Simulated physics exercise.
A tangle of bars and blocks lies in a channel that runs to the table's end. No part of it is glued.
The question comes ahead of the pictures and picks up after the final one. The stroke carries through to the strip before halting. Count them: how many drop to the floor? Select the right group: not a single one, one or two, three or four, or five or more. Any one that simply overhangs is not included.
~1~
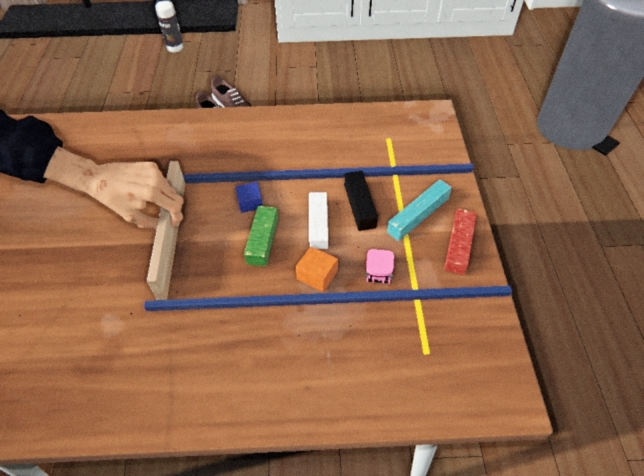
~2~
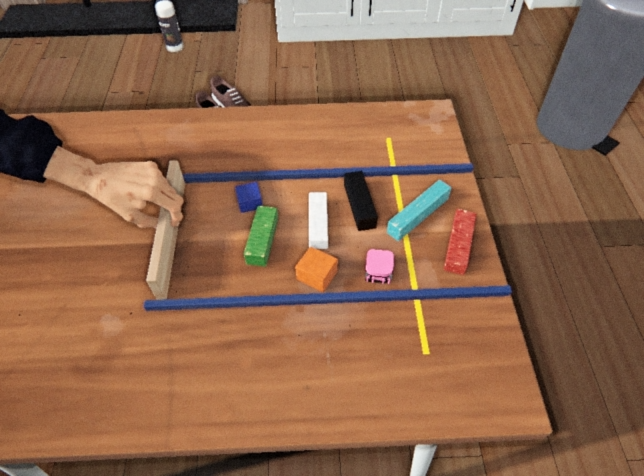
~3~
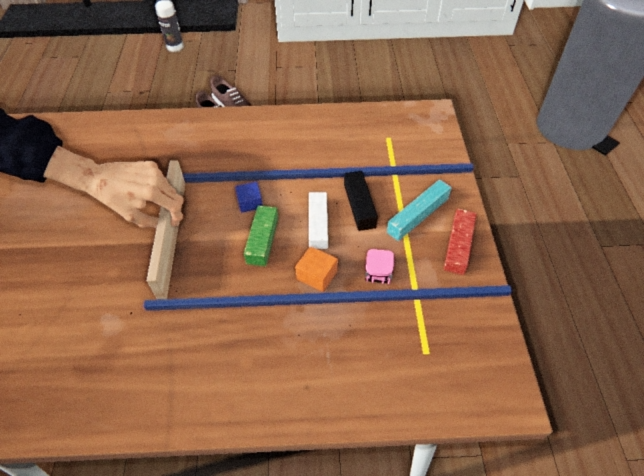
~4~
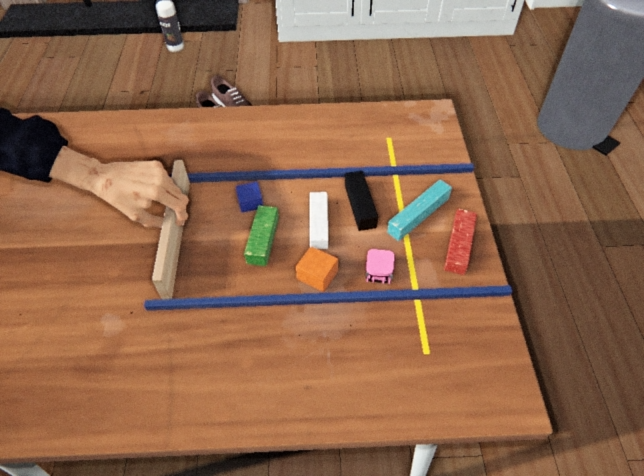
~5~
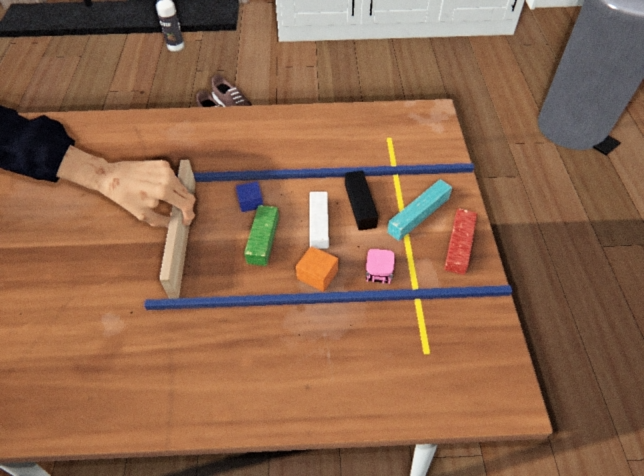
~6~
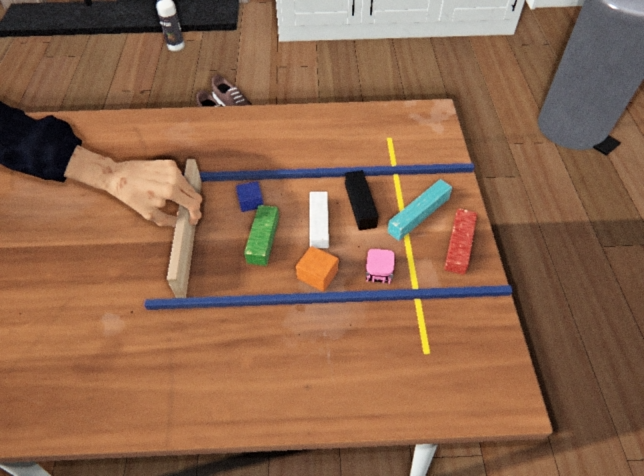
The push is going to knock off nothing at all.
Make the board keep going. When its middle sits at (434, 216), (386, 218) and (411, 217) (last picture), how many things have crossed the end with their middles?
Over the end: 2, 0, 0.
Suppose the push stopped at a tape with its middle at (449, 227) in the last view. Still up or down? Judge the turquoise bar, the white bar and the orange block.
Starting with the turquoise bar, it ends up falling, then the white bar keeps its place, then the orange block keeps its place.
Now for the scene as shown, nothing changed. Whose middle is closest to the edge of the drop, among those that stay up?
The red bar finishes closest.
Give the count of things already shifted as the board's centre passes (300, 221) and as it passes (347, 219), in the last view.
One spot: 4. Other spot: 7.
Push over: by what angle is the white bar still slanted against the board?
Roughly 5 degrees.
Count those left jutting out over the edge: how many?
Overhanging: 2.
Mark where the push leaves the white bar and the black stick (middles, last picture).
(435, 215) and (451, 197), approximately.
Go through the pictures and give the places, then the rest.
The first frame shows red bar (461, 241); turquoise bar (420, 210); pink case (379, 267); board (168, 227); tape (405, 229).
The second frame shows turquoise bar (420, 210); black stick (360, 200).
The third frame shows pink case (379, 267); blue block (249, 197).
The fourth frame shows red bar (461, 241); board (173, 226).
The fifth frame shows turquoise bar (420, 209); orange block (318, 269).
The sixth frame shows red bar (461, 241); turquoise bar (420, 209); pink case (380, 267); board (186, 225); tape (405, 229).
Early on, none off yet; red bar at rest near (461, 241); turquoise bar at rest near (420, 209); pink case at rest near (380, 267).
A while later, none off yet; red bar at rest near (461, 241); turquoise bar moving near (424, 211); pink case moving near (387, 266).
Finally, the number that fall off is zero.
